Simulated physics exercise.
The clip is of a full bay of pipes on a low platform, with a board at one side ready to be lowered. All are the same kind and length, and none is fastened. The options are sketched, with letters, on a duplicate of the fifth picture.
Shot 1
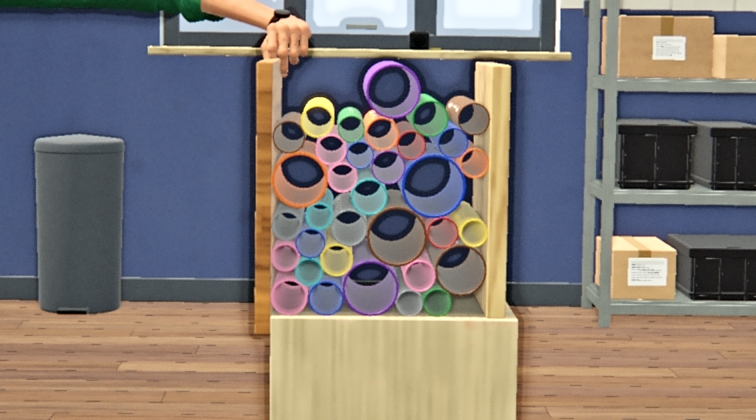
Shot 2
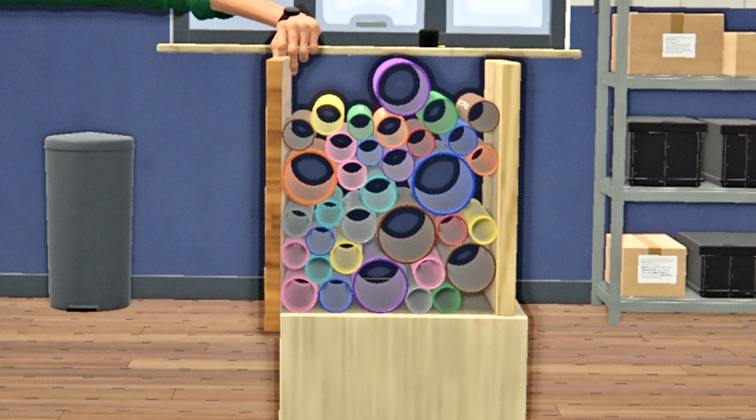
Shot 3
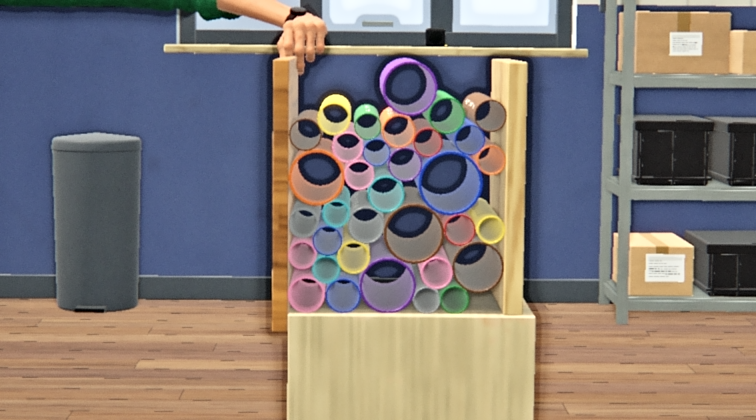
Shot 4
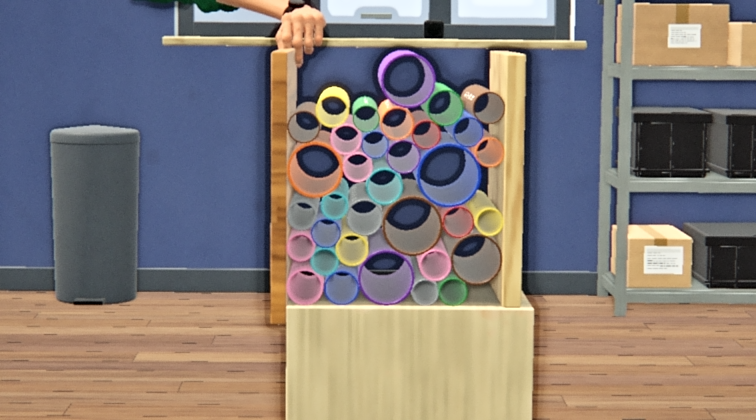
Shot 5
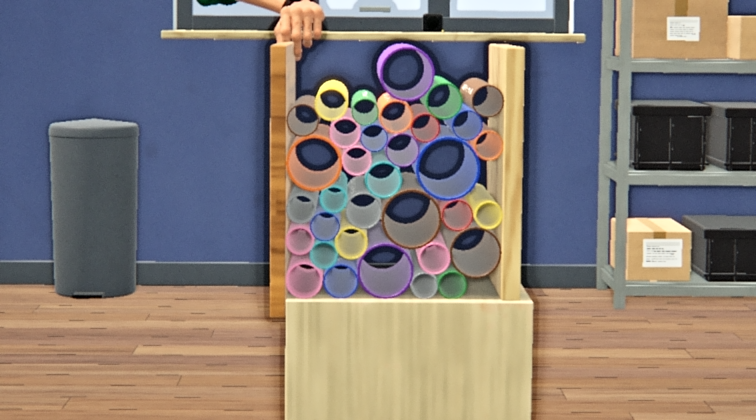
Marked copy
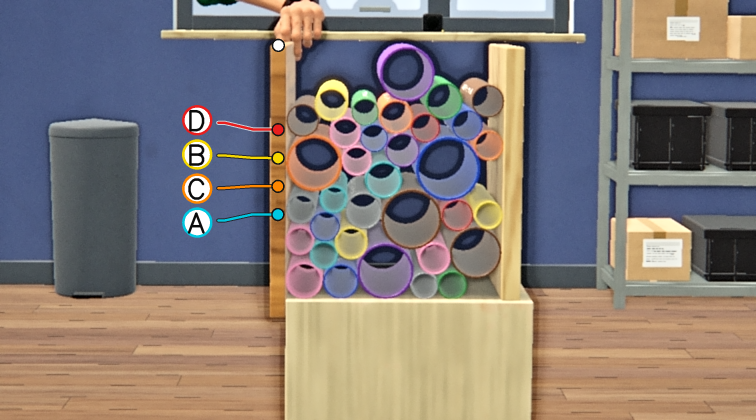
A hand resting on the left side board of a full bay of colourful pipes, nothing moving but the slightly drifting view.
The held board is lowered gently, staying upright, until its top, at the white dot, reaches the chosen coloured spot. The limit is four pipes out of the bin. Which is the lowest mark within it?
Mark C is as low as it can go.
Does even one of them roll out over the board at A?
At A: Yes.
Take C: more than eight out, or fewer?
It loses fewer than eight.
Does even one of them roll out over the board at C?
Yes.
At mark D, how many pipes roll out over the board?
With D, none.
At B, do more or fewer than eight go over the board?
Fewer than eight.
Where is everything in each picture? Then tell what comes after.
The first frame shows a brown pipe (461, 270); a brown pipe (397, 236); a turquoise pipe (319, 217).
The second frame shows a turquoise pipe (329, 214); a pink pipe (352, 175).
The third frame shows a red pipe (428, 143); a green pipe (447, 115).
The fourth frame shows side board (284, 177); a pink pipe (305, 287).
The fifth frame shows a brown pipe (476, 252); a brown pipe (412, 219); a turquoise pipe (334, 200).
On the marked copy, A at (278, 215); B at (278, 158); C at (278, 187); D at (278, 129); the white dot at (278, 45).
With C. Early on, top of the board (286, 107).
Further on, top of the board (286, 178).
At the end, top of the board (286, 186), two out over the board.
As for the rest, A more than four out over the board; B two out over the board; D none out over the board.
